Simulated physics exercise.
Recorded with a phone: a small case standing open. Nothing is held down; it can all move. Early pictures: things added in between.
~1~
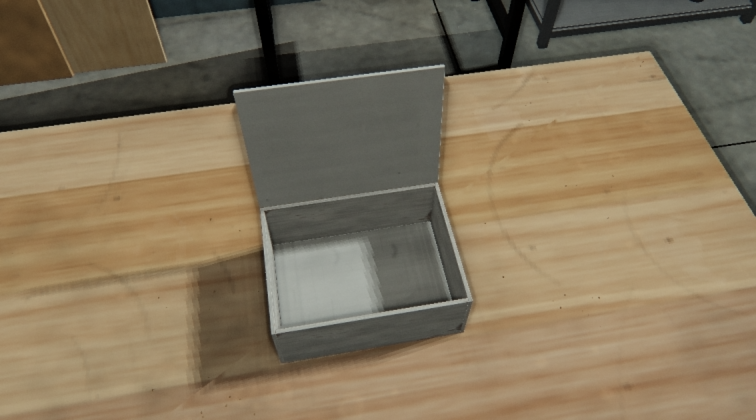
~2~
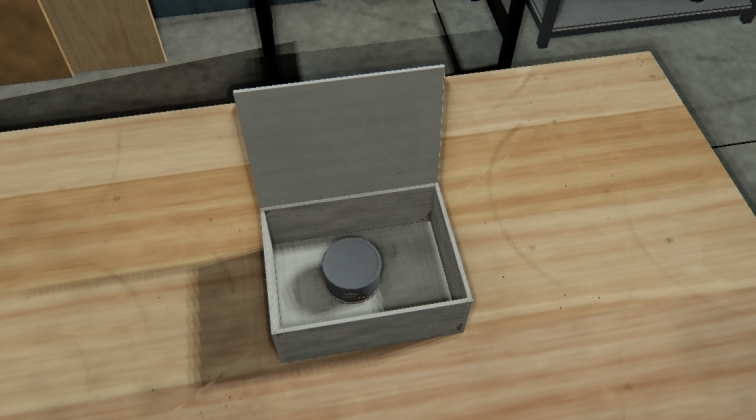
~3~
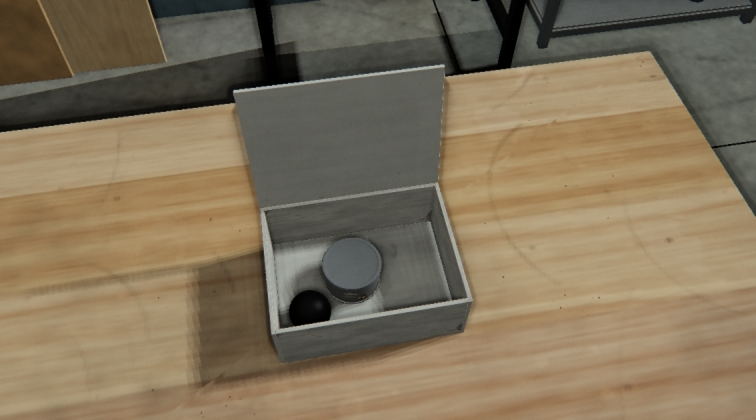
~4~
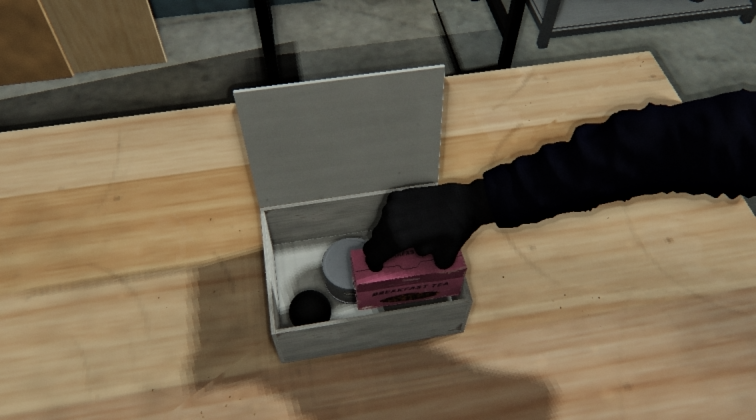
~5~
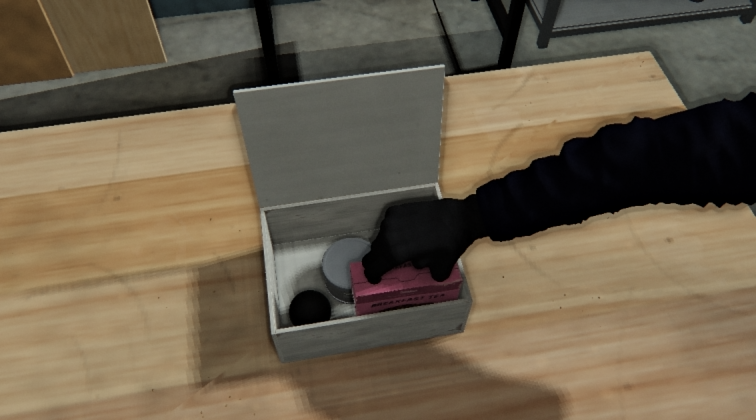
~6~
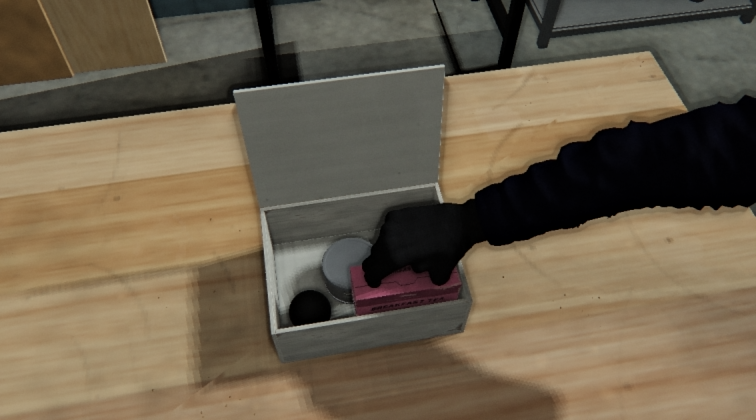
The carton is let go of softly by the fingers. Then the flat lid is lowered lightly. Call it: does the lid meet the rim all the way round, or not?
It meets the rim all the way round.
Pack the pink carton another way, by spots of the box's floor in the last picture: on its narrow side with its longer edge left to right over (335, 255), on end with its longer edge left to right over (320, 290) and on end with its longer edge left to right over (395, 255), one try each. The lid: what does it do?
Open; open; open.
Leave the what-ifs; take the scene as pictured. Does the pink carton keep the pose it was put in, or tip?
By the end it has kept its angle.
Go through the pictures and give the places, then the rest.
The last thing is not in view yet, in the first frame.
The last thing is not in view yet; grey tub (352, 271), in the second frame.
The last thing is not in view yet; grey tub (352, 271), in the third frame.
Still above its spot; pink carton (407, 273); grey tub (352, 271), in the fourth frame.
Still above its spot; pink carton (405, 285); grey tub (352, 271), in the fifth frame.
In place under the hand; pink carton (404, 289); grey tub (352, 271), in the sixth frame.
Then, 1.10 s after the last picture, lid starting down; pink carton slid a little near (403, 306).
Then, 1.60 s after the last picture, lid 54° above the rim; pink carton slid a little near (403, 306).
Then, 1.90 s after the last picture, lid 9° above the rim; pink carton slid a little near (403, 306).
At rest, lid shut; moved from the start, pink carton; the other 2 in place. Seen from the same camera at the end, pink carton near (403, 306).
